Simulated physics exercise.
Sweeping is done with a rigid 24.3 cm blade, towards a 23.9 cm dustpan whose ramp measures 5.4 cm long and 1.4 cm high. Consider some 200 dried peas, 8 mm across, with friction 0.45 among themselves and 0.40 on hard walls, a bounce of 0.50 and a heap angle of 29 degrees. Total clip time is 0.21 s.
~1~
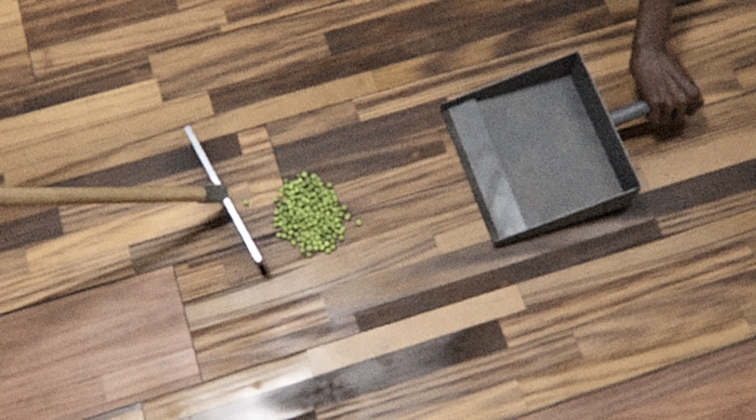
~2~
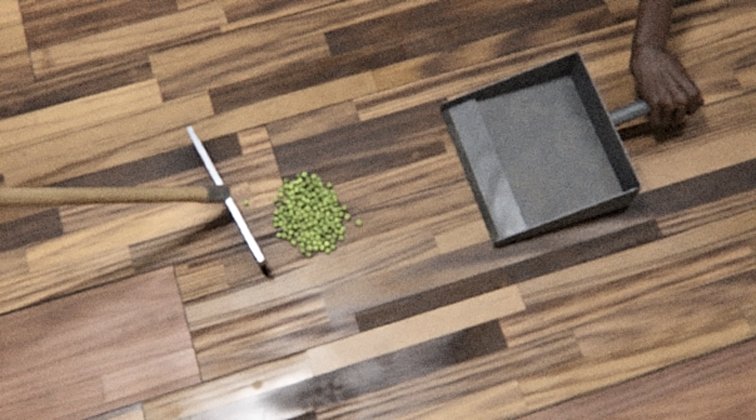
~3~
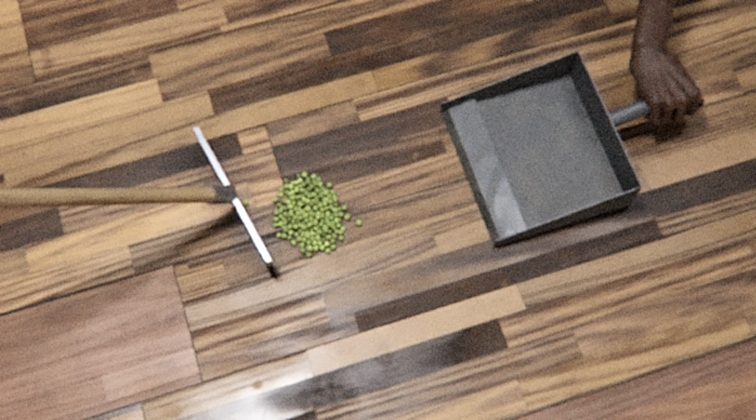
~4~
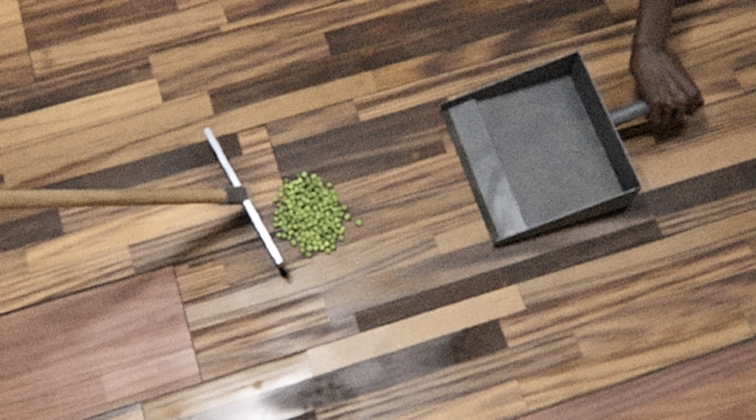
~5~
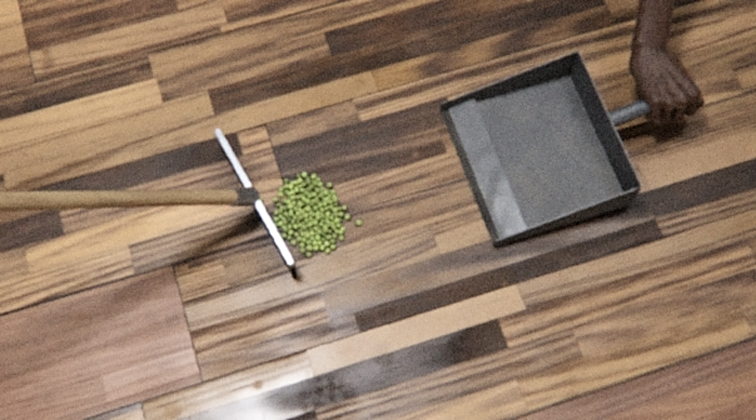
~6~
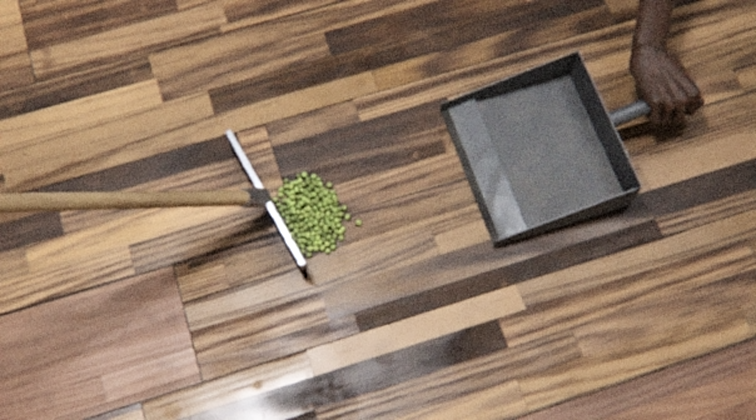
A white-edged blade on a wooden handle slid slowly to the right across the wood floor and pressed into the edge of a small pile of green peas, while a hand held a gray dustpan still.
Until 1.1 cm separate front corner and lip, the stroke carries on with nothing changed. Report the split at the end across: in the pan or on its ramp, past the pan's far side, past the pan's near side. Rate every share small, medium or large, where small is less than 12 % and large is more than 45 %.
Ratings - in the pan or on its ramp: Small; past the pan's far side: Small; past the pan's near side: Small.
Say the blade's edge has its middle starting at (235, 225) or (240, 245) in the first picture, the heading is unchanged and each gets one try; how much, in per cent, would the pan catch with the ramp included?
The two tries give some 0 % and some 0 %.
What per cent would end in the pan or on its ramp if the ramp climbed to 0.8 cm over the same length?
It would be roughly 5 percent.
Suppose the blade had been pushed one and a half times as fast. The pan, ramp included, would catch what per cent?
In that case roughly 20 percent.
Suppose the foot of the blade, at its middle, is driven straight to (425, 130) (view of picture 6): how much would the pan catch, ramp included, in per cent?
That would come to near 25 percent.
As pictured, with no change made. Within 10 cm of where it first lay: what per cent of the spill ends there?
0 percent, roughly.
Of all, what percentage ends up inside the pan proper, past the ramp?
Around 0 percent.
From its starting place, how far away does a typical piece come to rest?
22 cm, roughly.
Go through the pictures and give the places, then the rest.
Blade from (259, 261) to (189, 132), moved 0.0 cm, 0 of the pieces shifted so far; middle of the pieces at (307, 215); pan at (545, 153), in the first picture.
Blade from (262, 261) to (191, 132), moved 0.3 cm, 0 of the pieces shifted so far; middle of the pieces at (307, 215), in the second picture.
Blade from (269, 262) to (198, 133), moved 1.4 cm, 0 of the pieces shifted so far; middle of the pieces at (307, 215), in the third picture.
Blade from (280, 263) to (208, 134), moved 3.0 cm, 1 of the pieces shifted so far; middle of the pieces at (307, 215), in the fourth picture.
Blade from (291, 264) to (219, 135), moved 4.6 cm, 1 of the pieces shifted so far; middle of the pieces at (307, 215), in the fifth picture.
Blade from (303, 265) to (230, 136), moved 6.2 cm, 18 of the pieces shifted so far; middle of the pieces at (311, 211); pan at (545, 153), in the sixth picture.
Then, 0.36 s after the last picture, middle of the blade 18 cm from the lip; 0 % over the lip, far side 0 %, near side 0 %.
Then, 0.60 s after the last picture, middle of the blade 9 cm from the lip; 0 % over the lip, far side 5 %, near side 5 %.
Then, 0.95 s after the last picture, middle of the blade 4 cm from the lip; 5 % over the lip, far side 5 %, near side 5 %.
In the end, pan 5 %, far side 5 %, near side 5 %, in front of the lip or behind the blade 85 %.
